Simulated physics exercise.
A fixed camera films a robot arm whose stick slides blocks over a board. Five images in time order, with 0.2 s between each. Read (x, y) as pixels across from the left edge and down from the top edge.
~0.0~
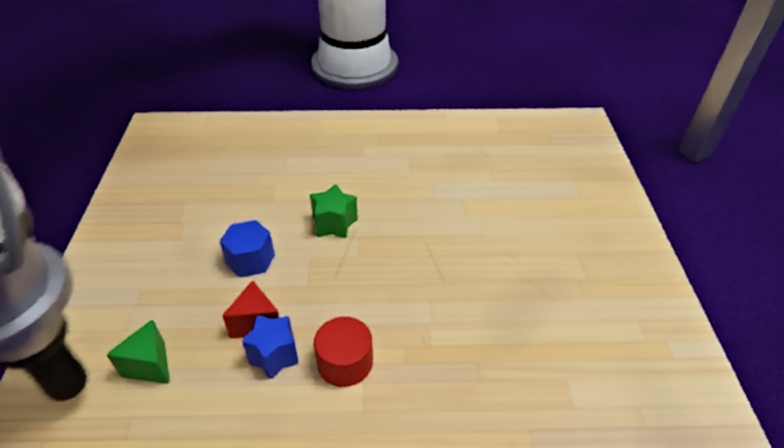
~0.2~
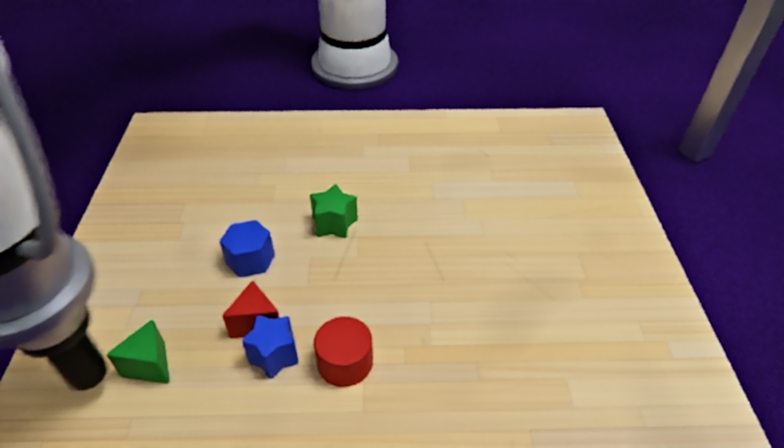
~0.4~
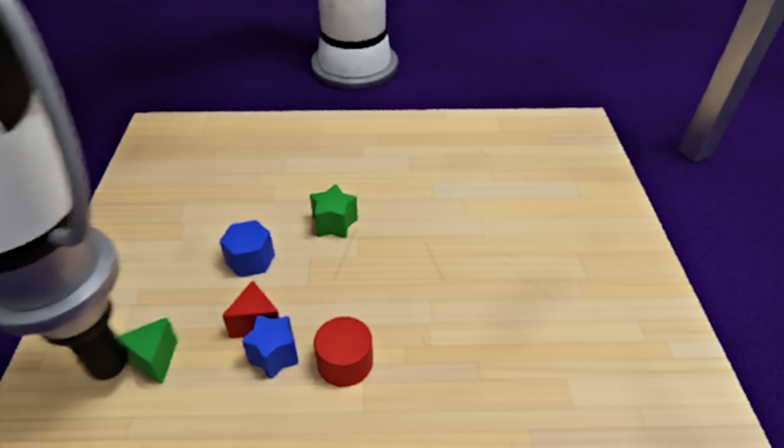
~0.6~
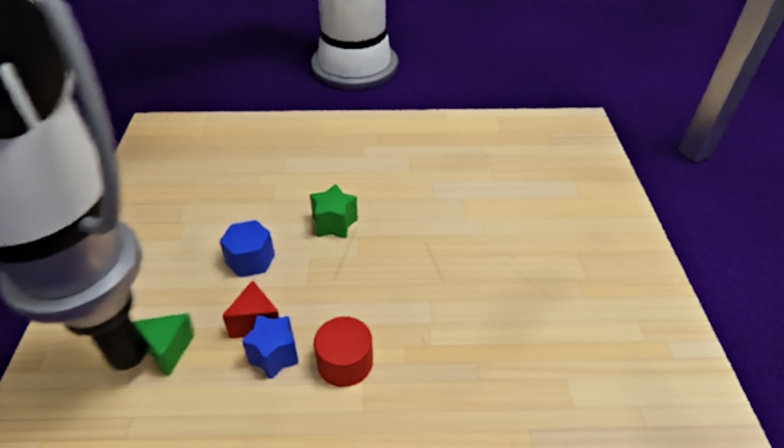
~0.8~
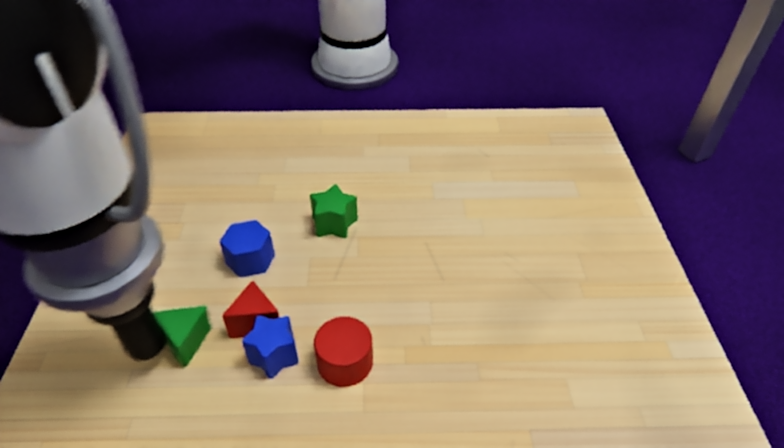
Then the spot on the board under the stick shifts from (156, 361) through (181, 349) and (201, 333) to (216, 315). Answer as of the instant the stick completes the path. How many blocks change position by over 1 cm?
It displaces one.
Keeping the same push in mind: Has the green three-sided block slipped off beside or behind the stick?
Going by the path, no.
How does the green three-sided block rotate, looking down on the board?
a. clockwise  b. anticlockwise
My pick is a.
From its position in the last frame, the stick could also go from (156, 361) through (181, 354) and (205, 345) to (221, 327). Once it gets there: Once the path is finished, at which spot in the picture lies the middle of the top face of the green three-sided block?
It comes to (240, 284).
On the path given first. Halfway along, stick (186, 325); green three-sided block (216, 302).
At the end, stick (210, 299); green three-sided block (240, 280), turned 20° clockwise; blue hexagonal block unmoved; red three-sided block (256, 302).
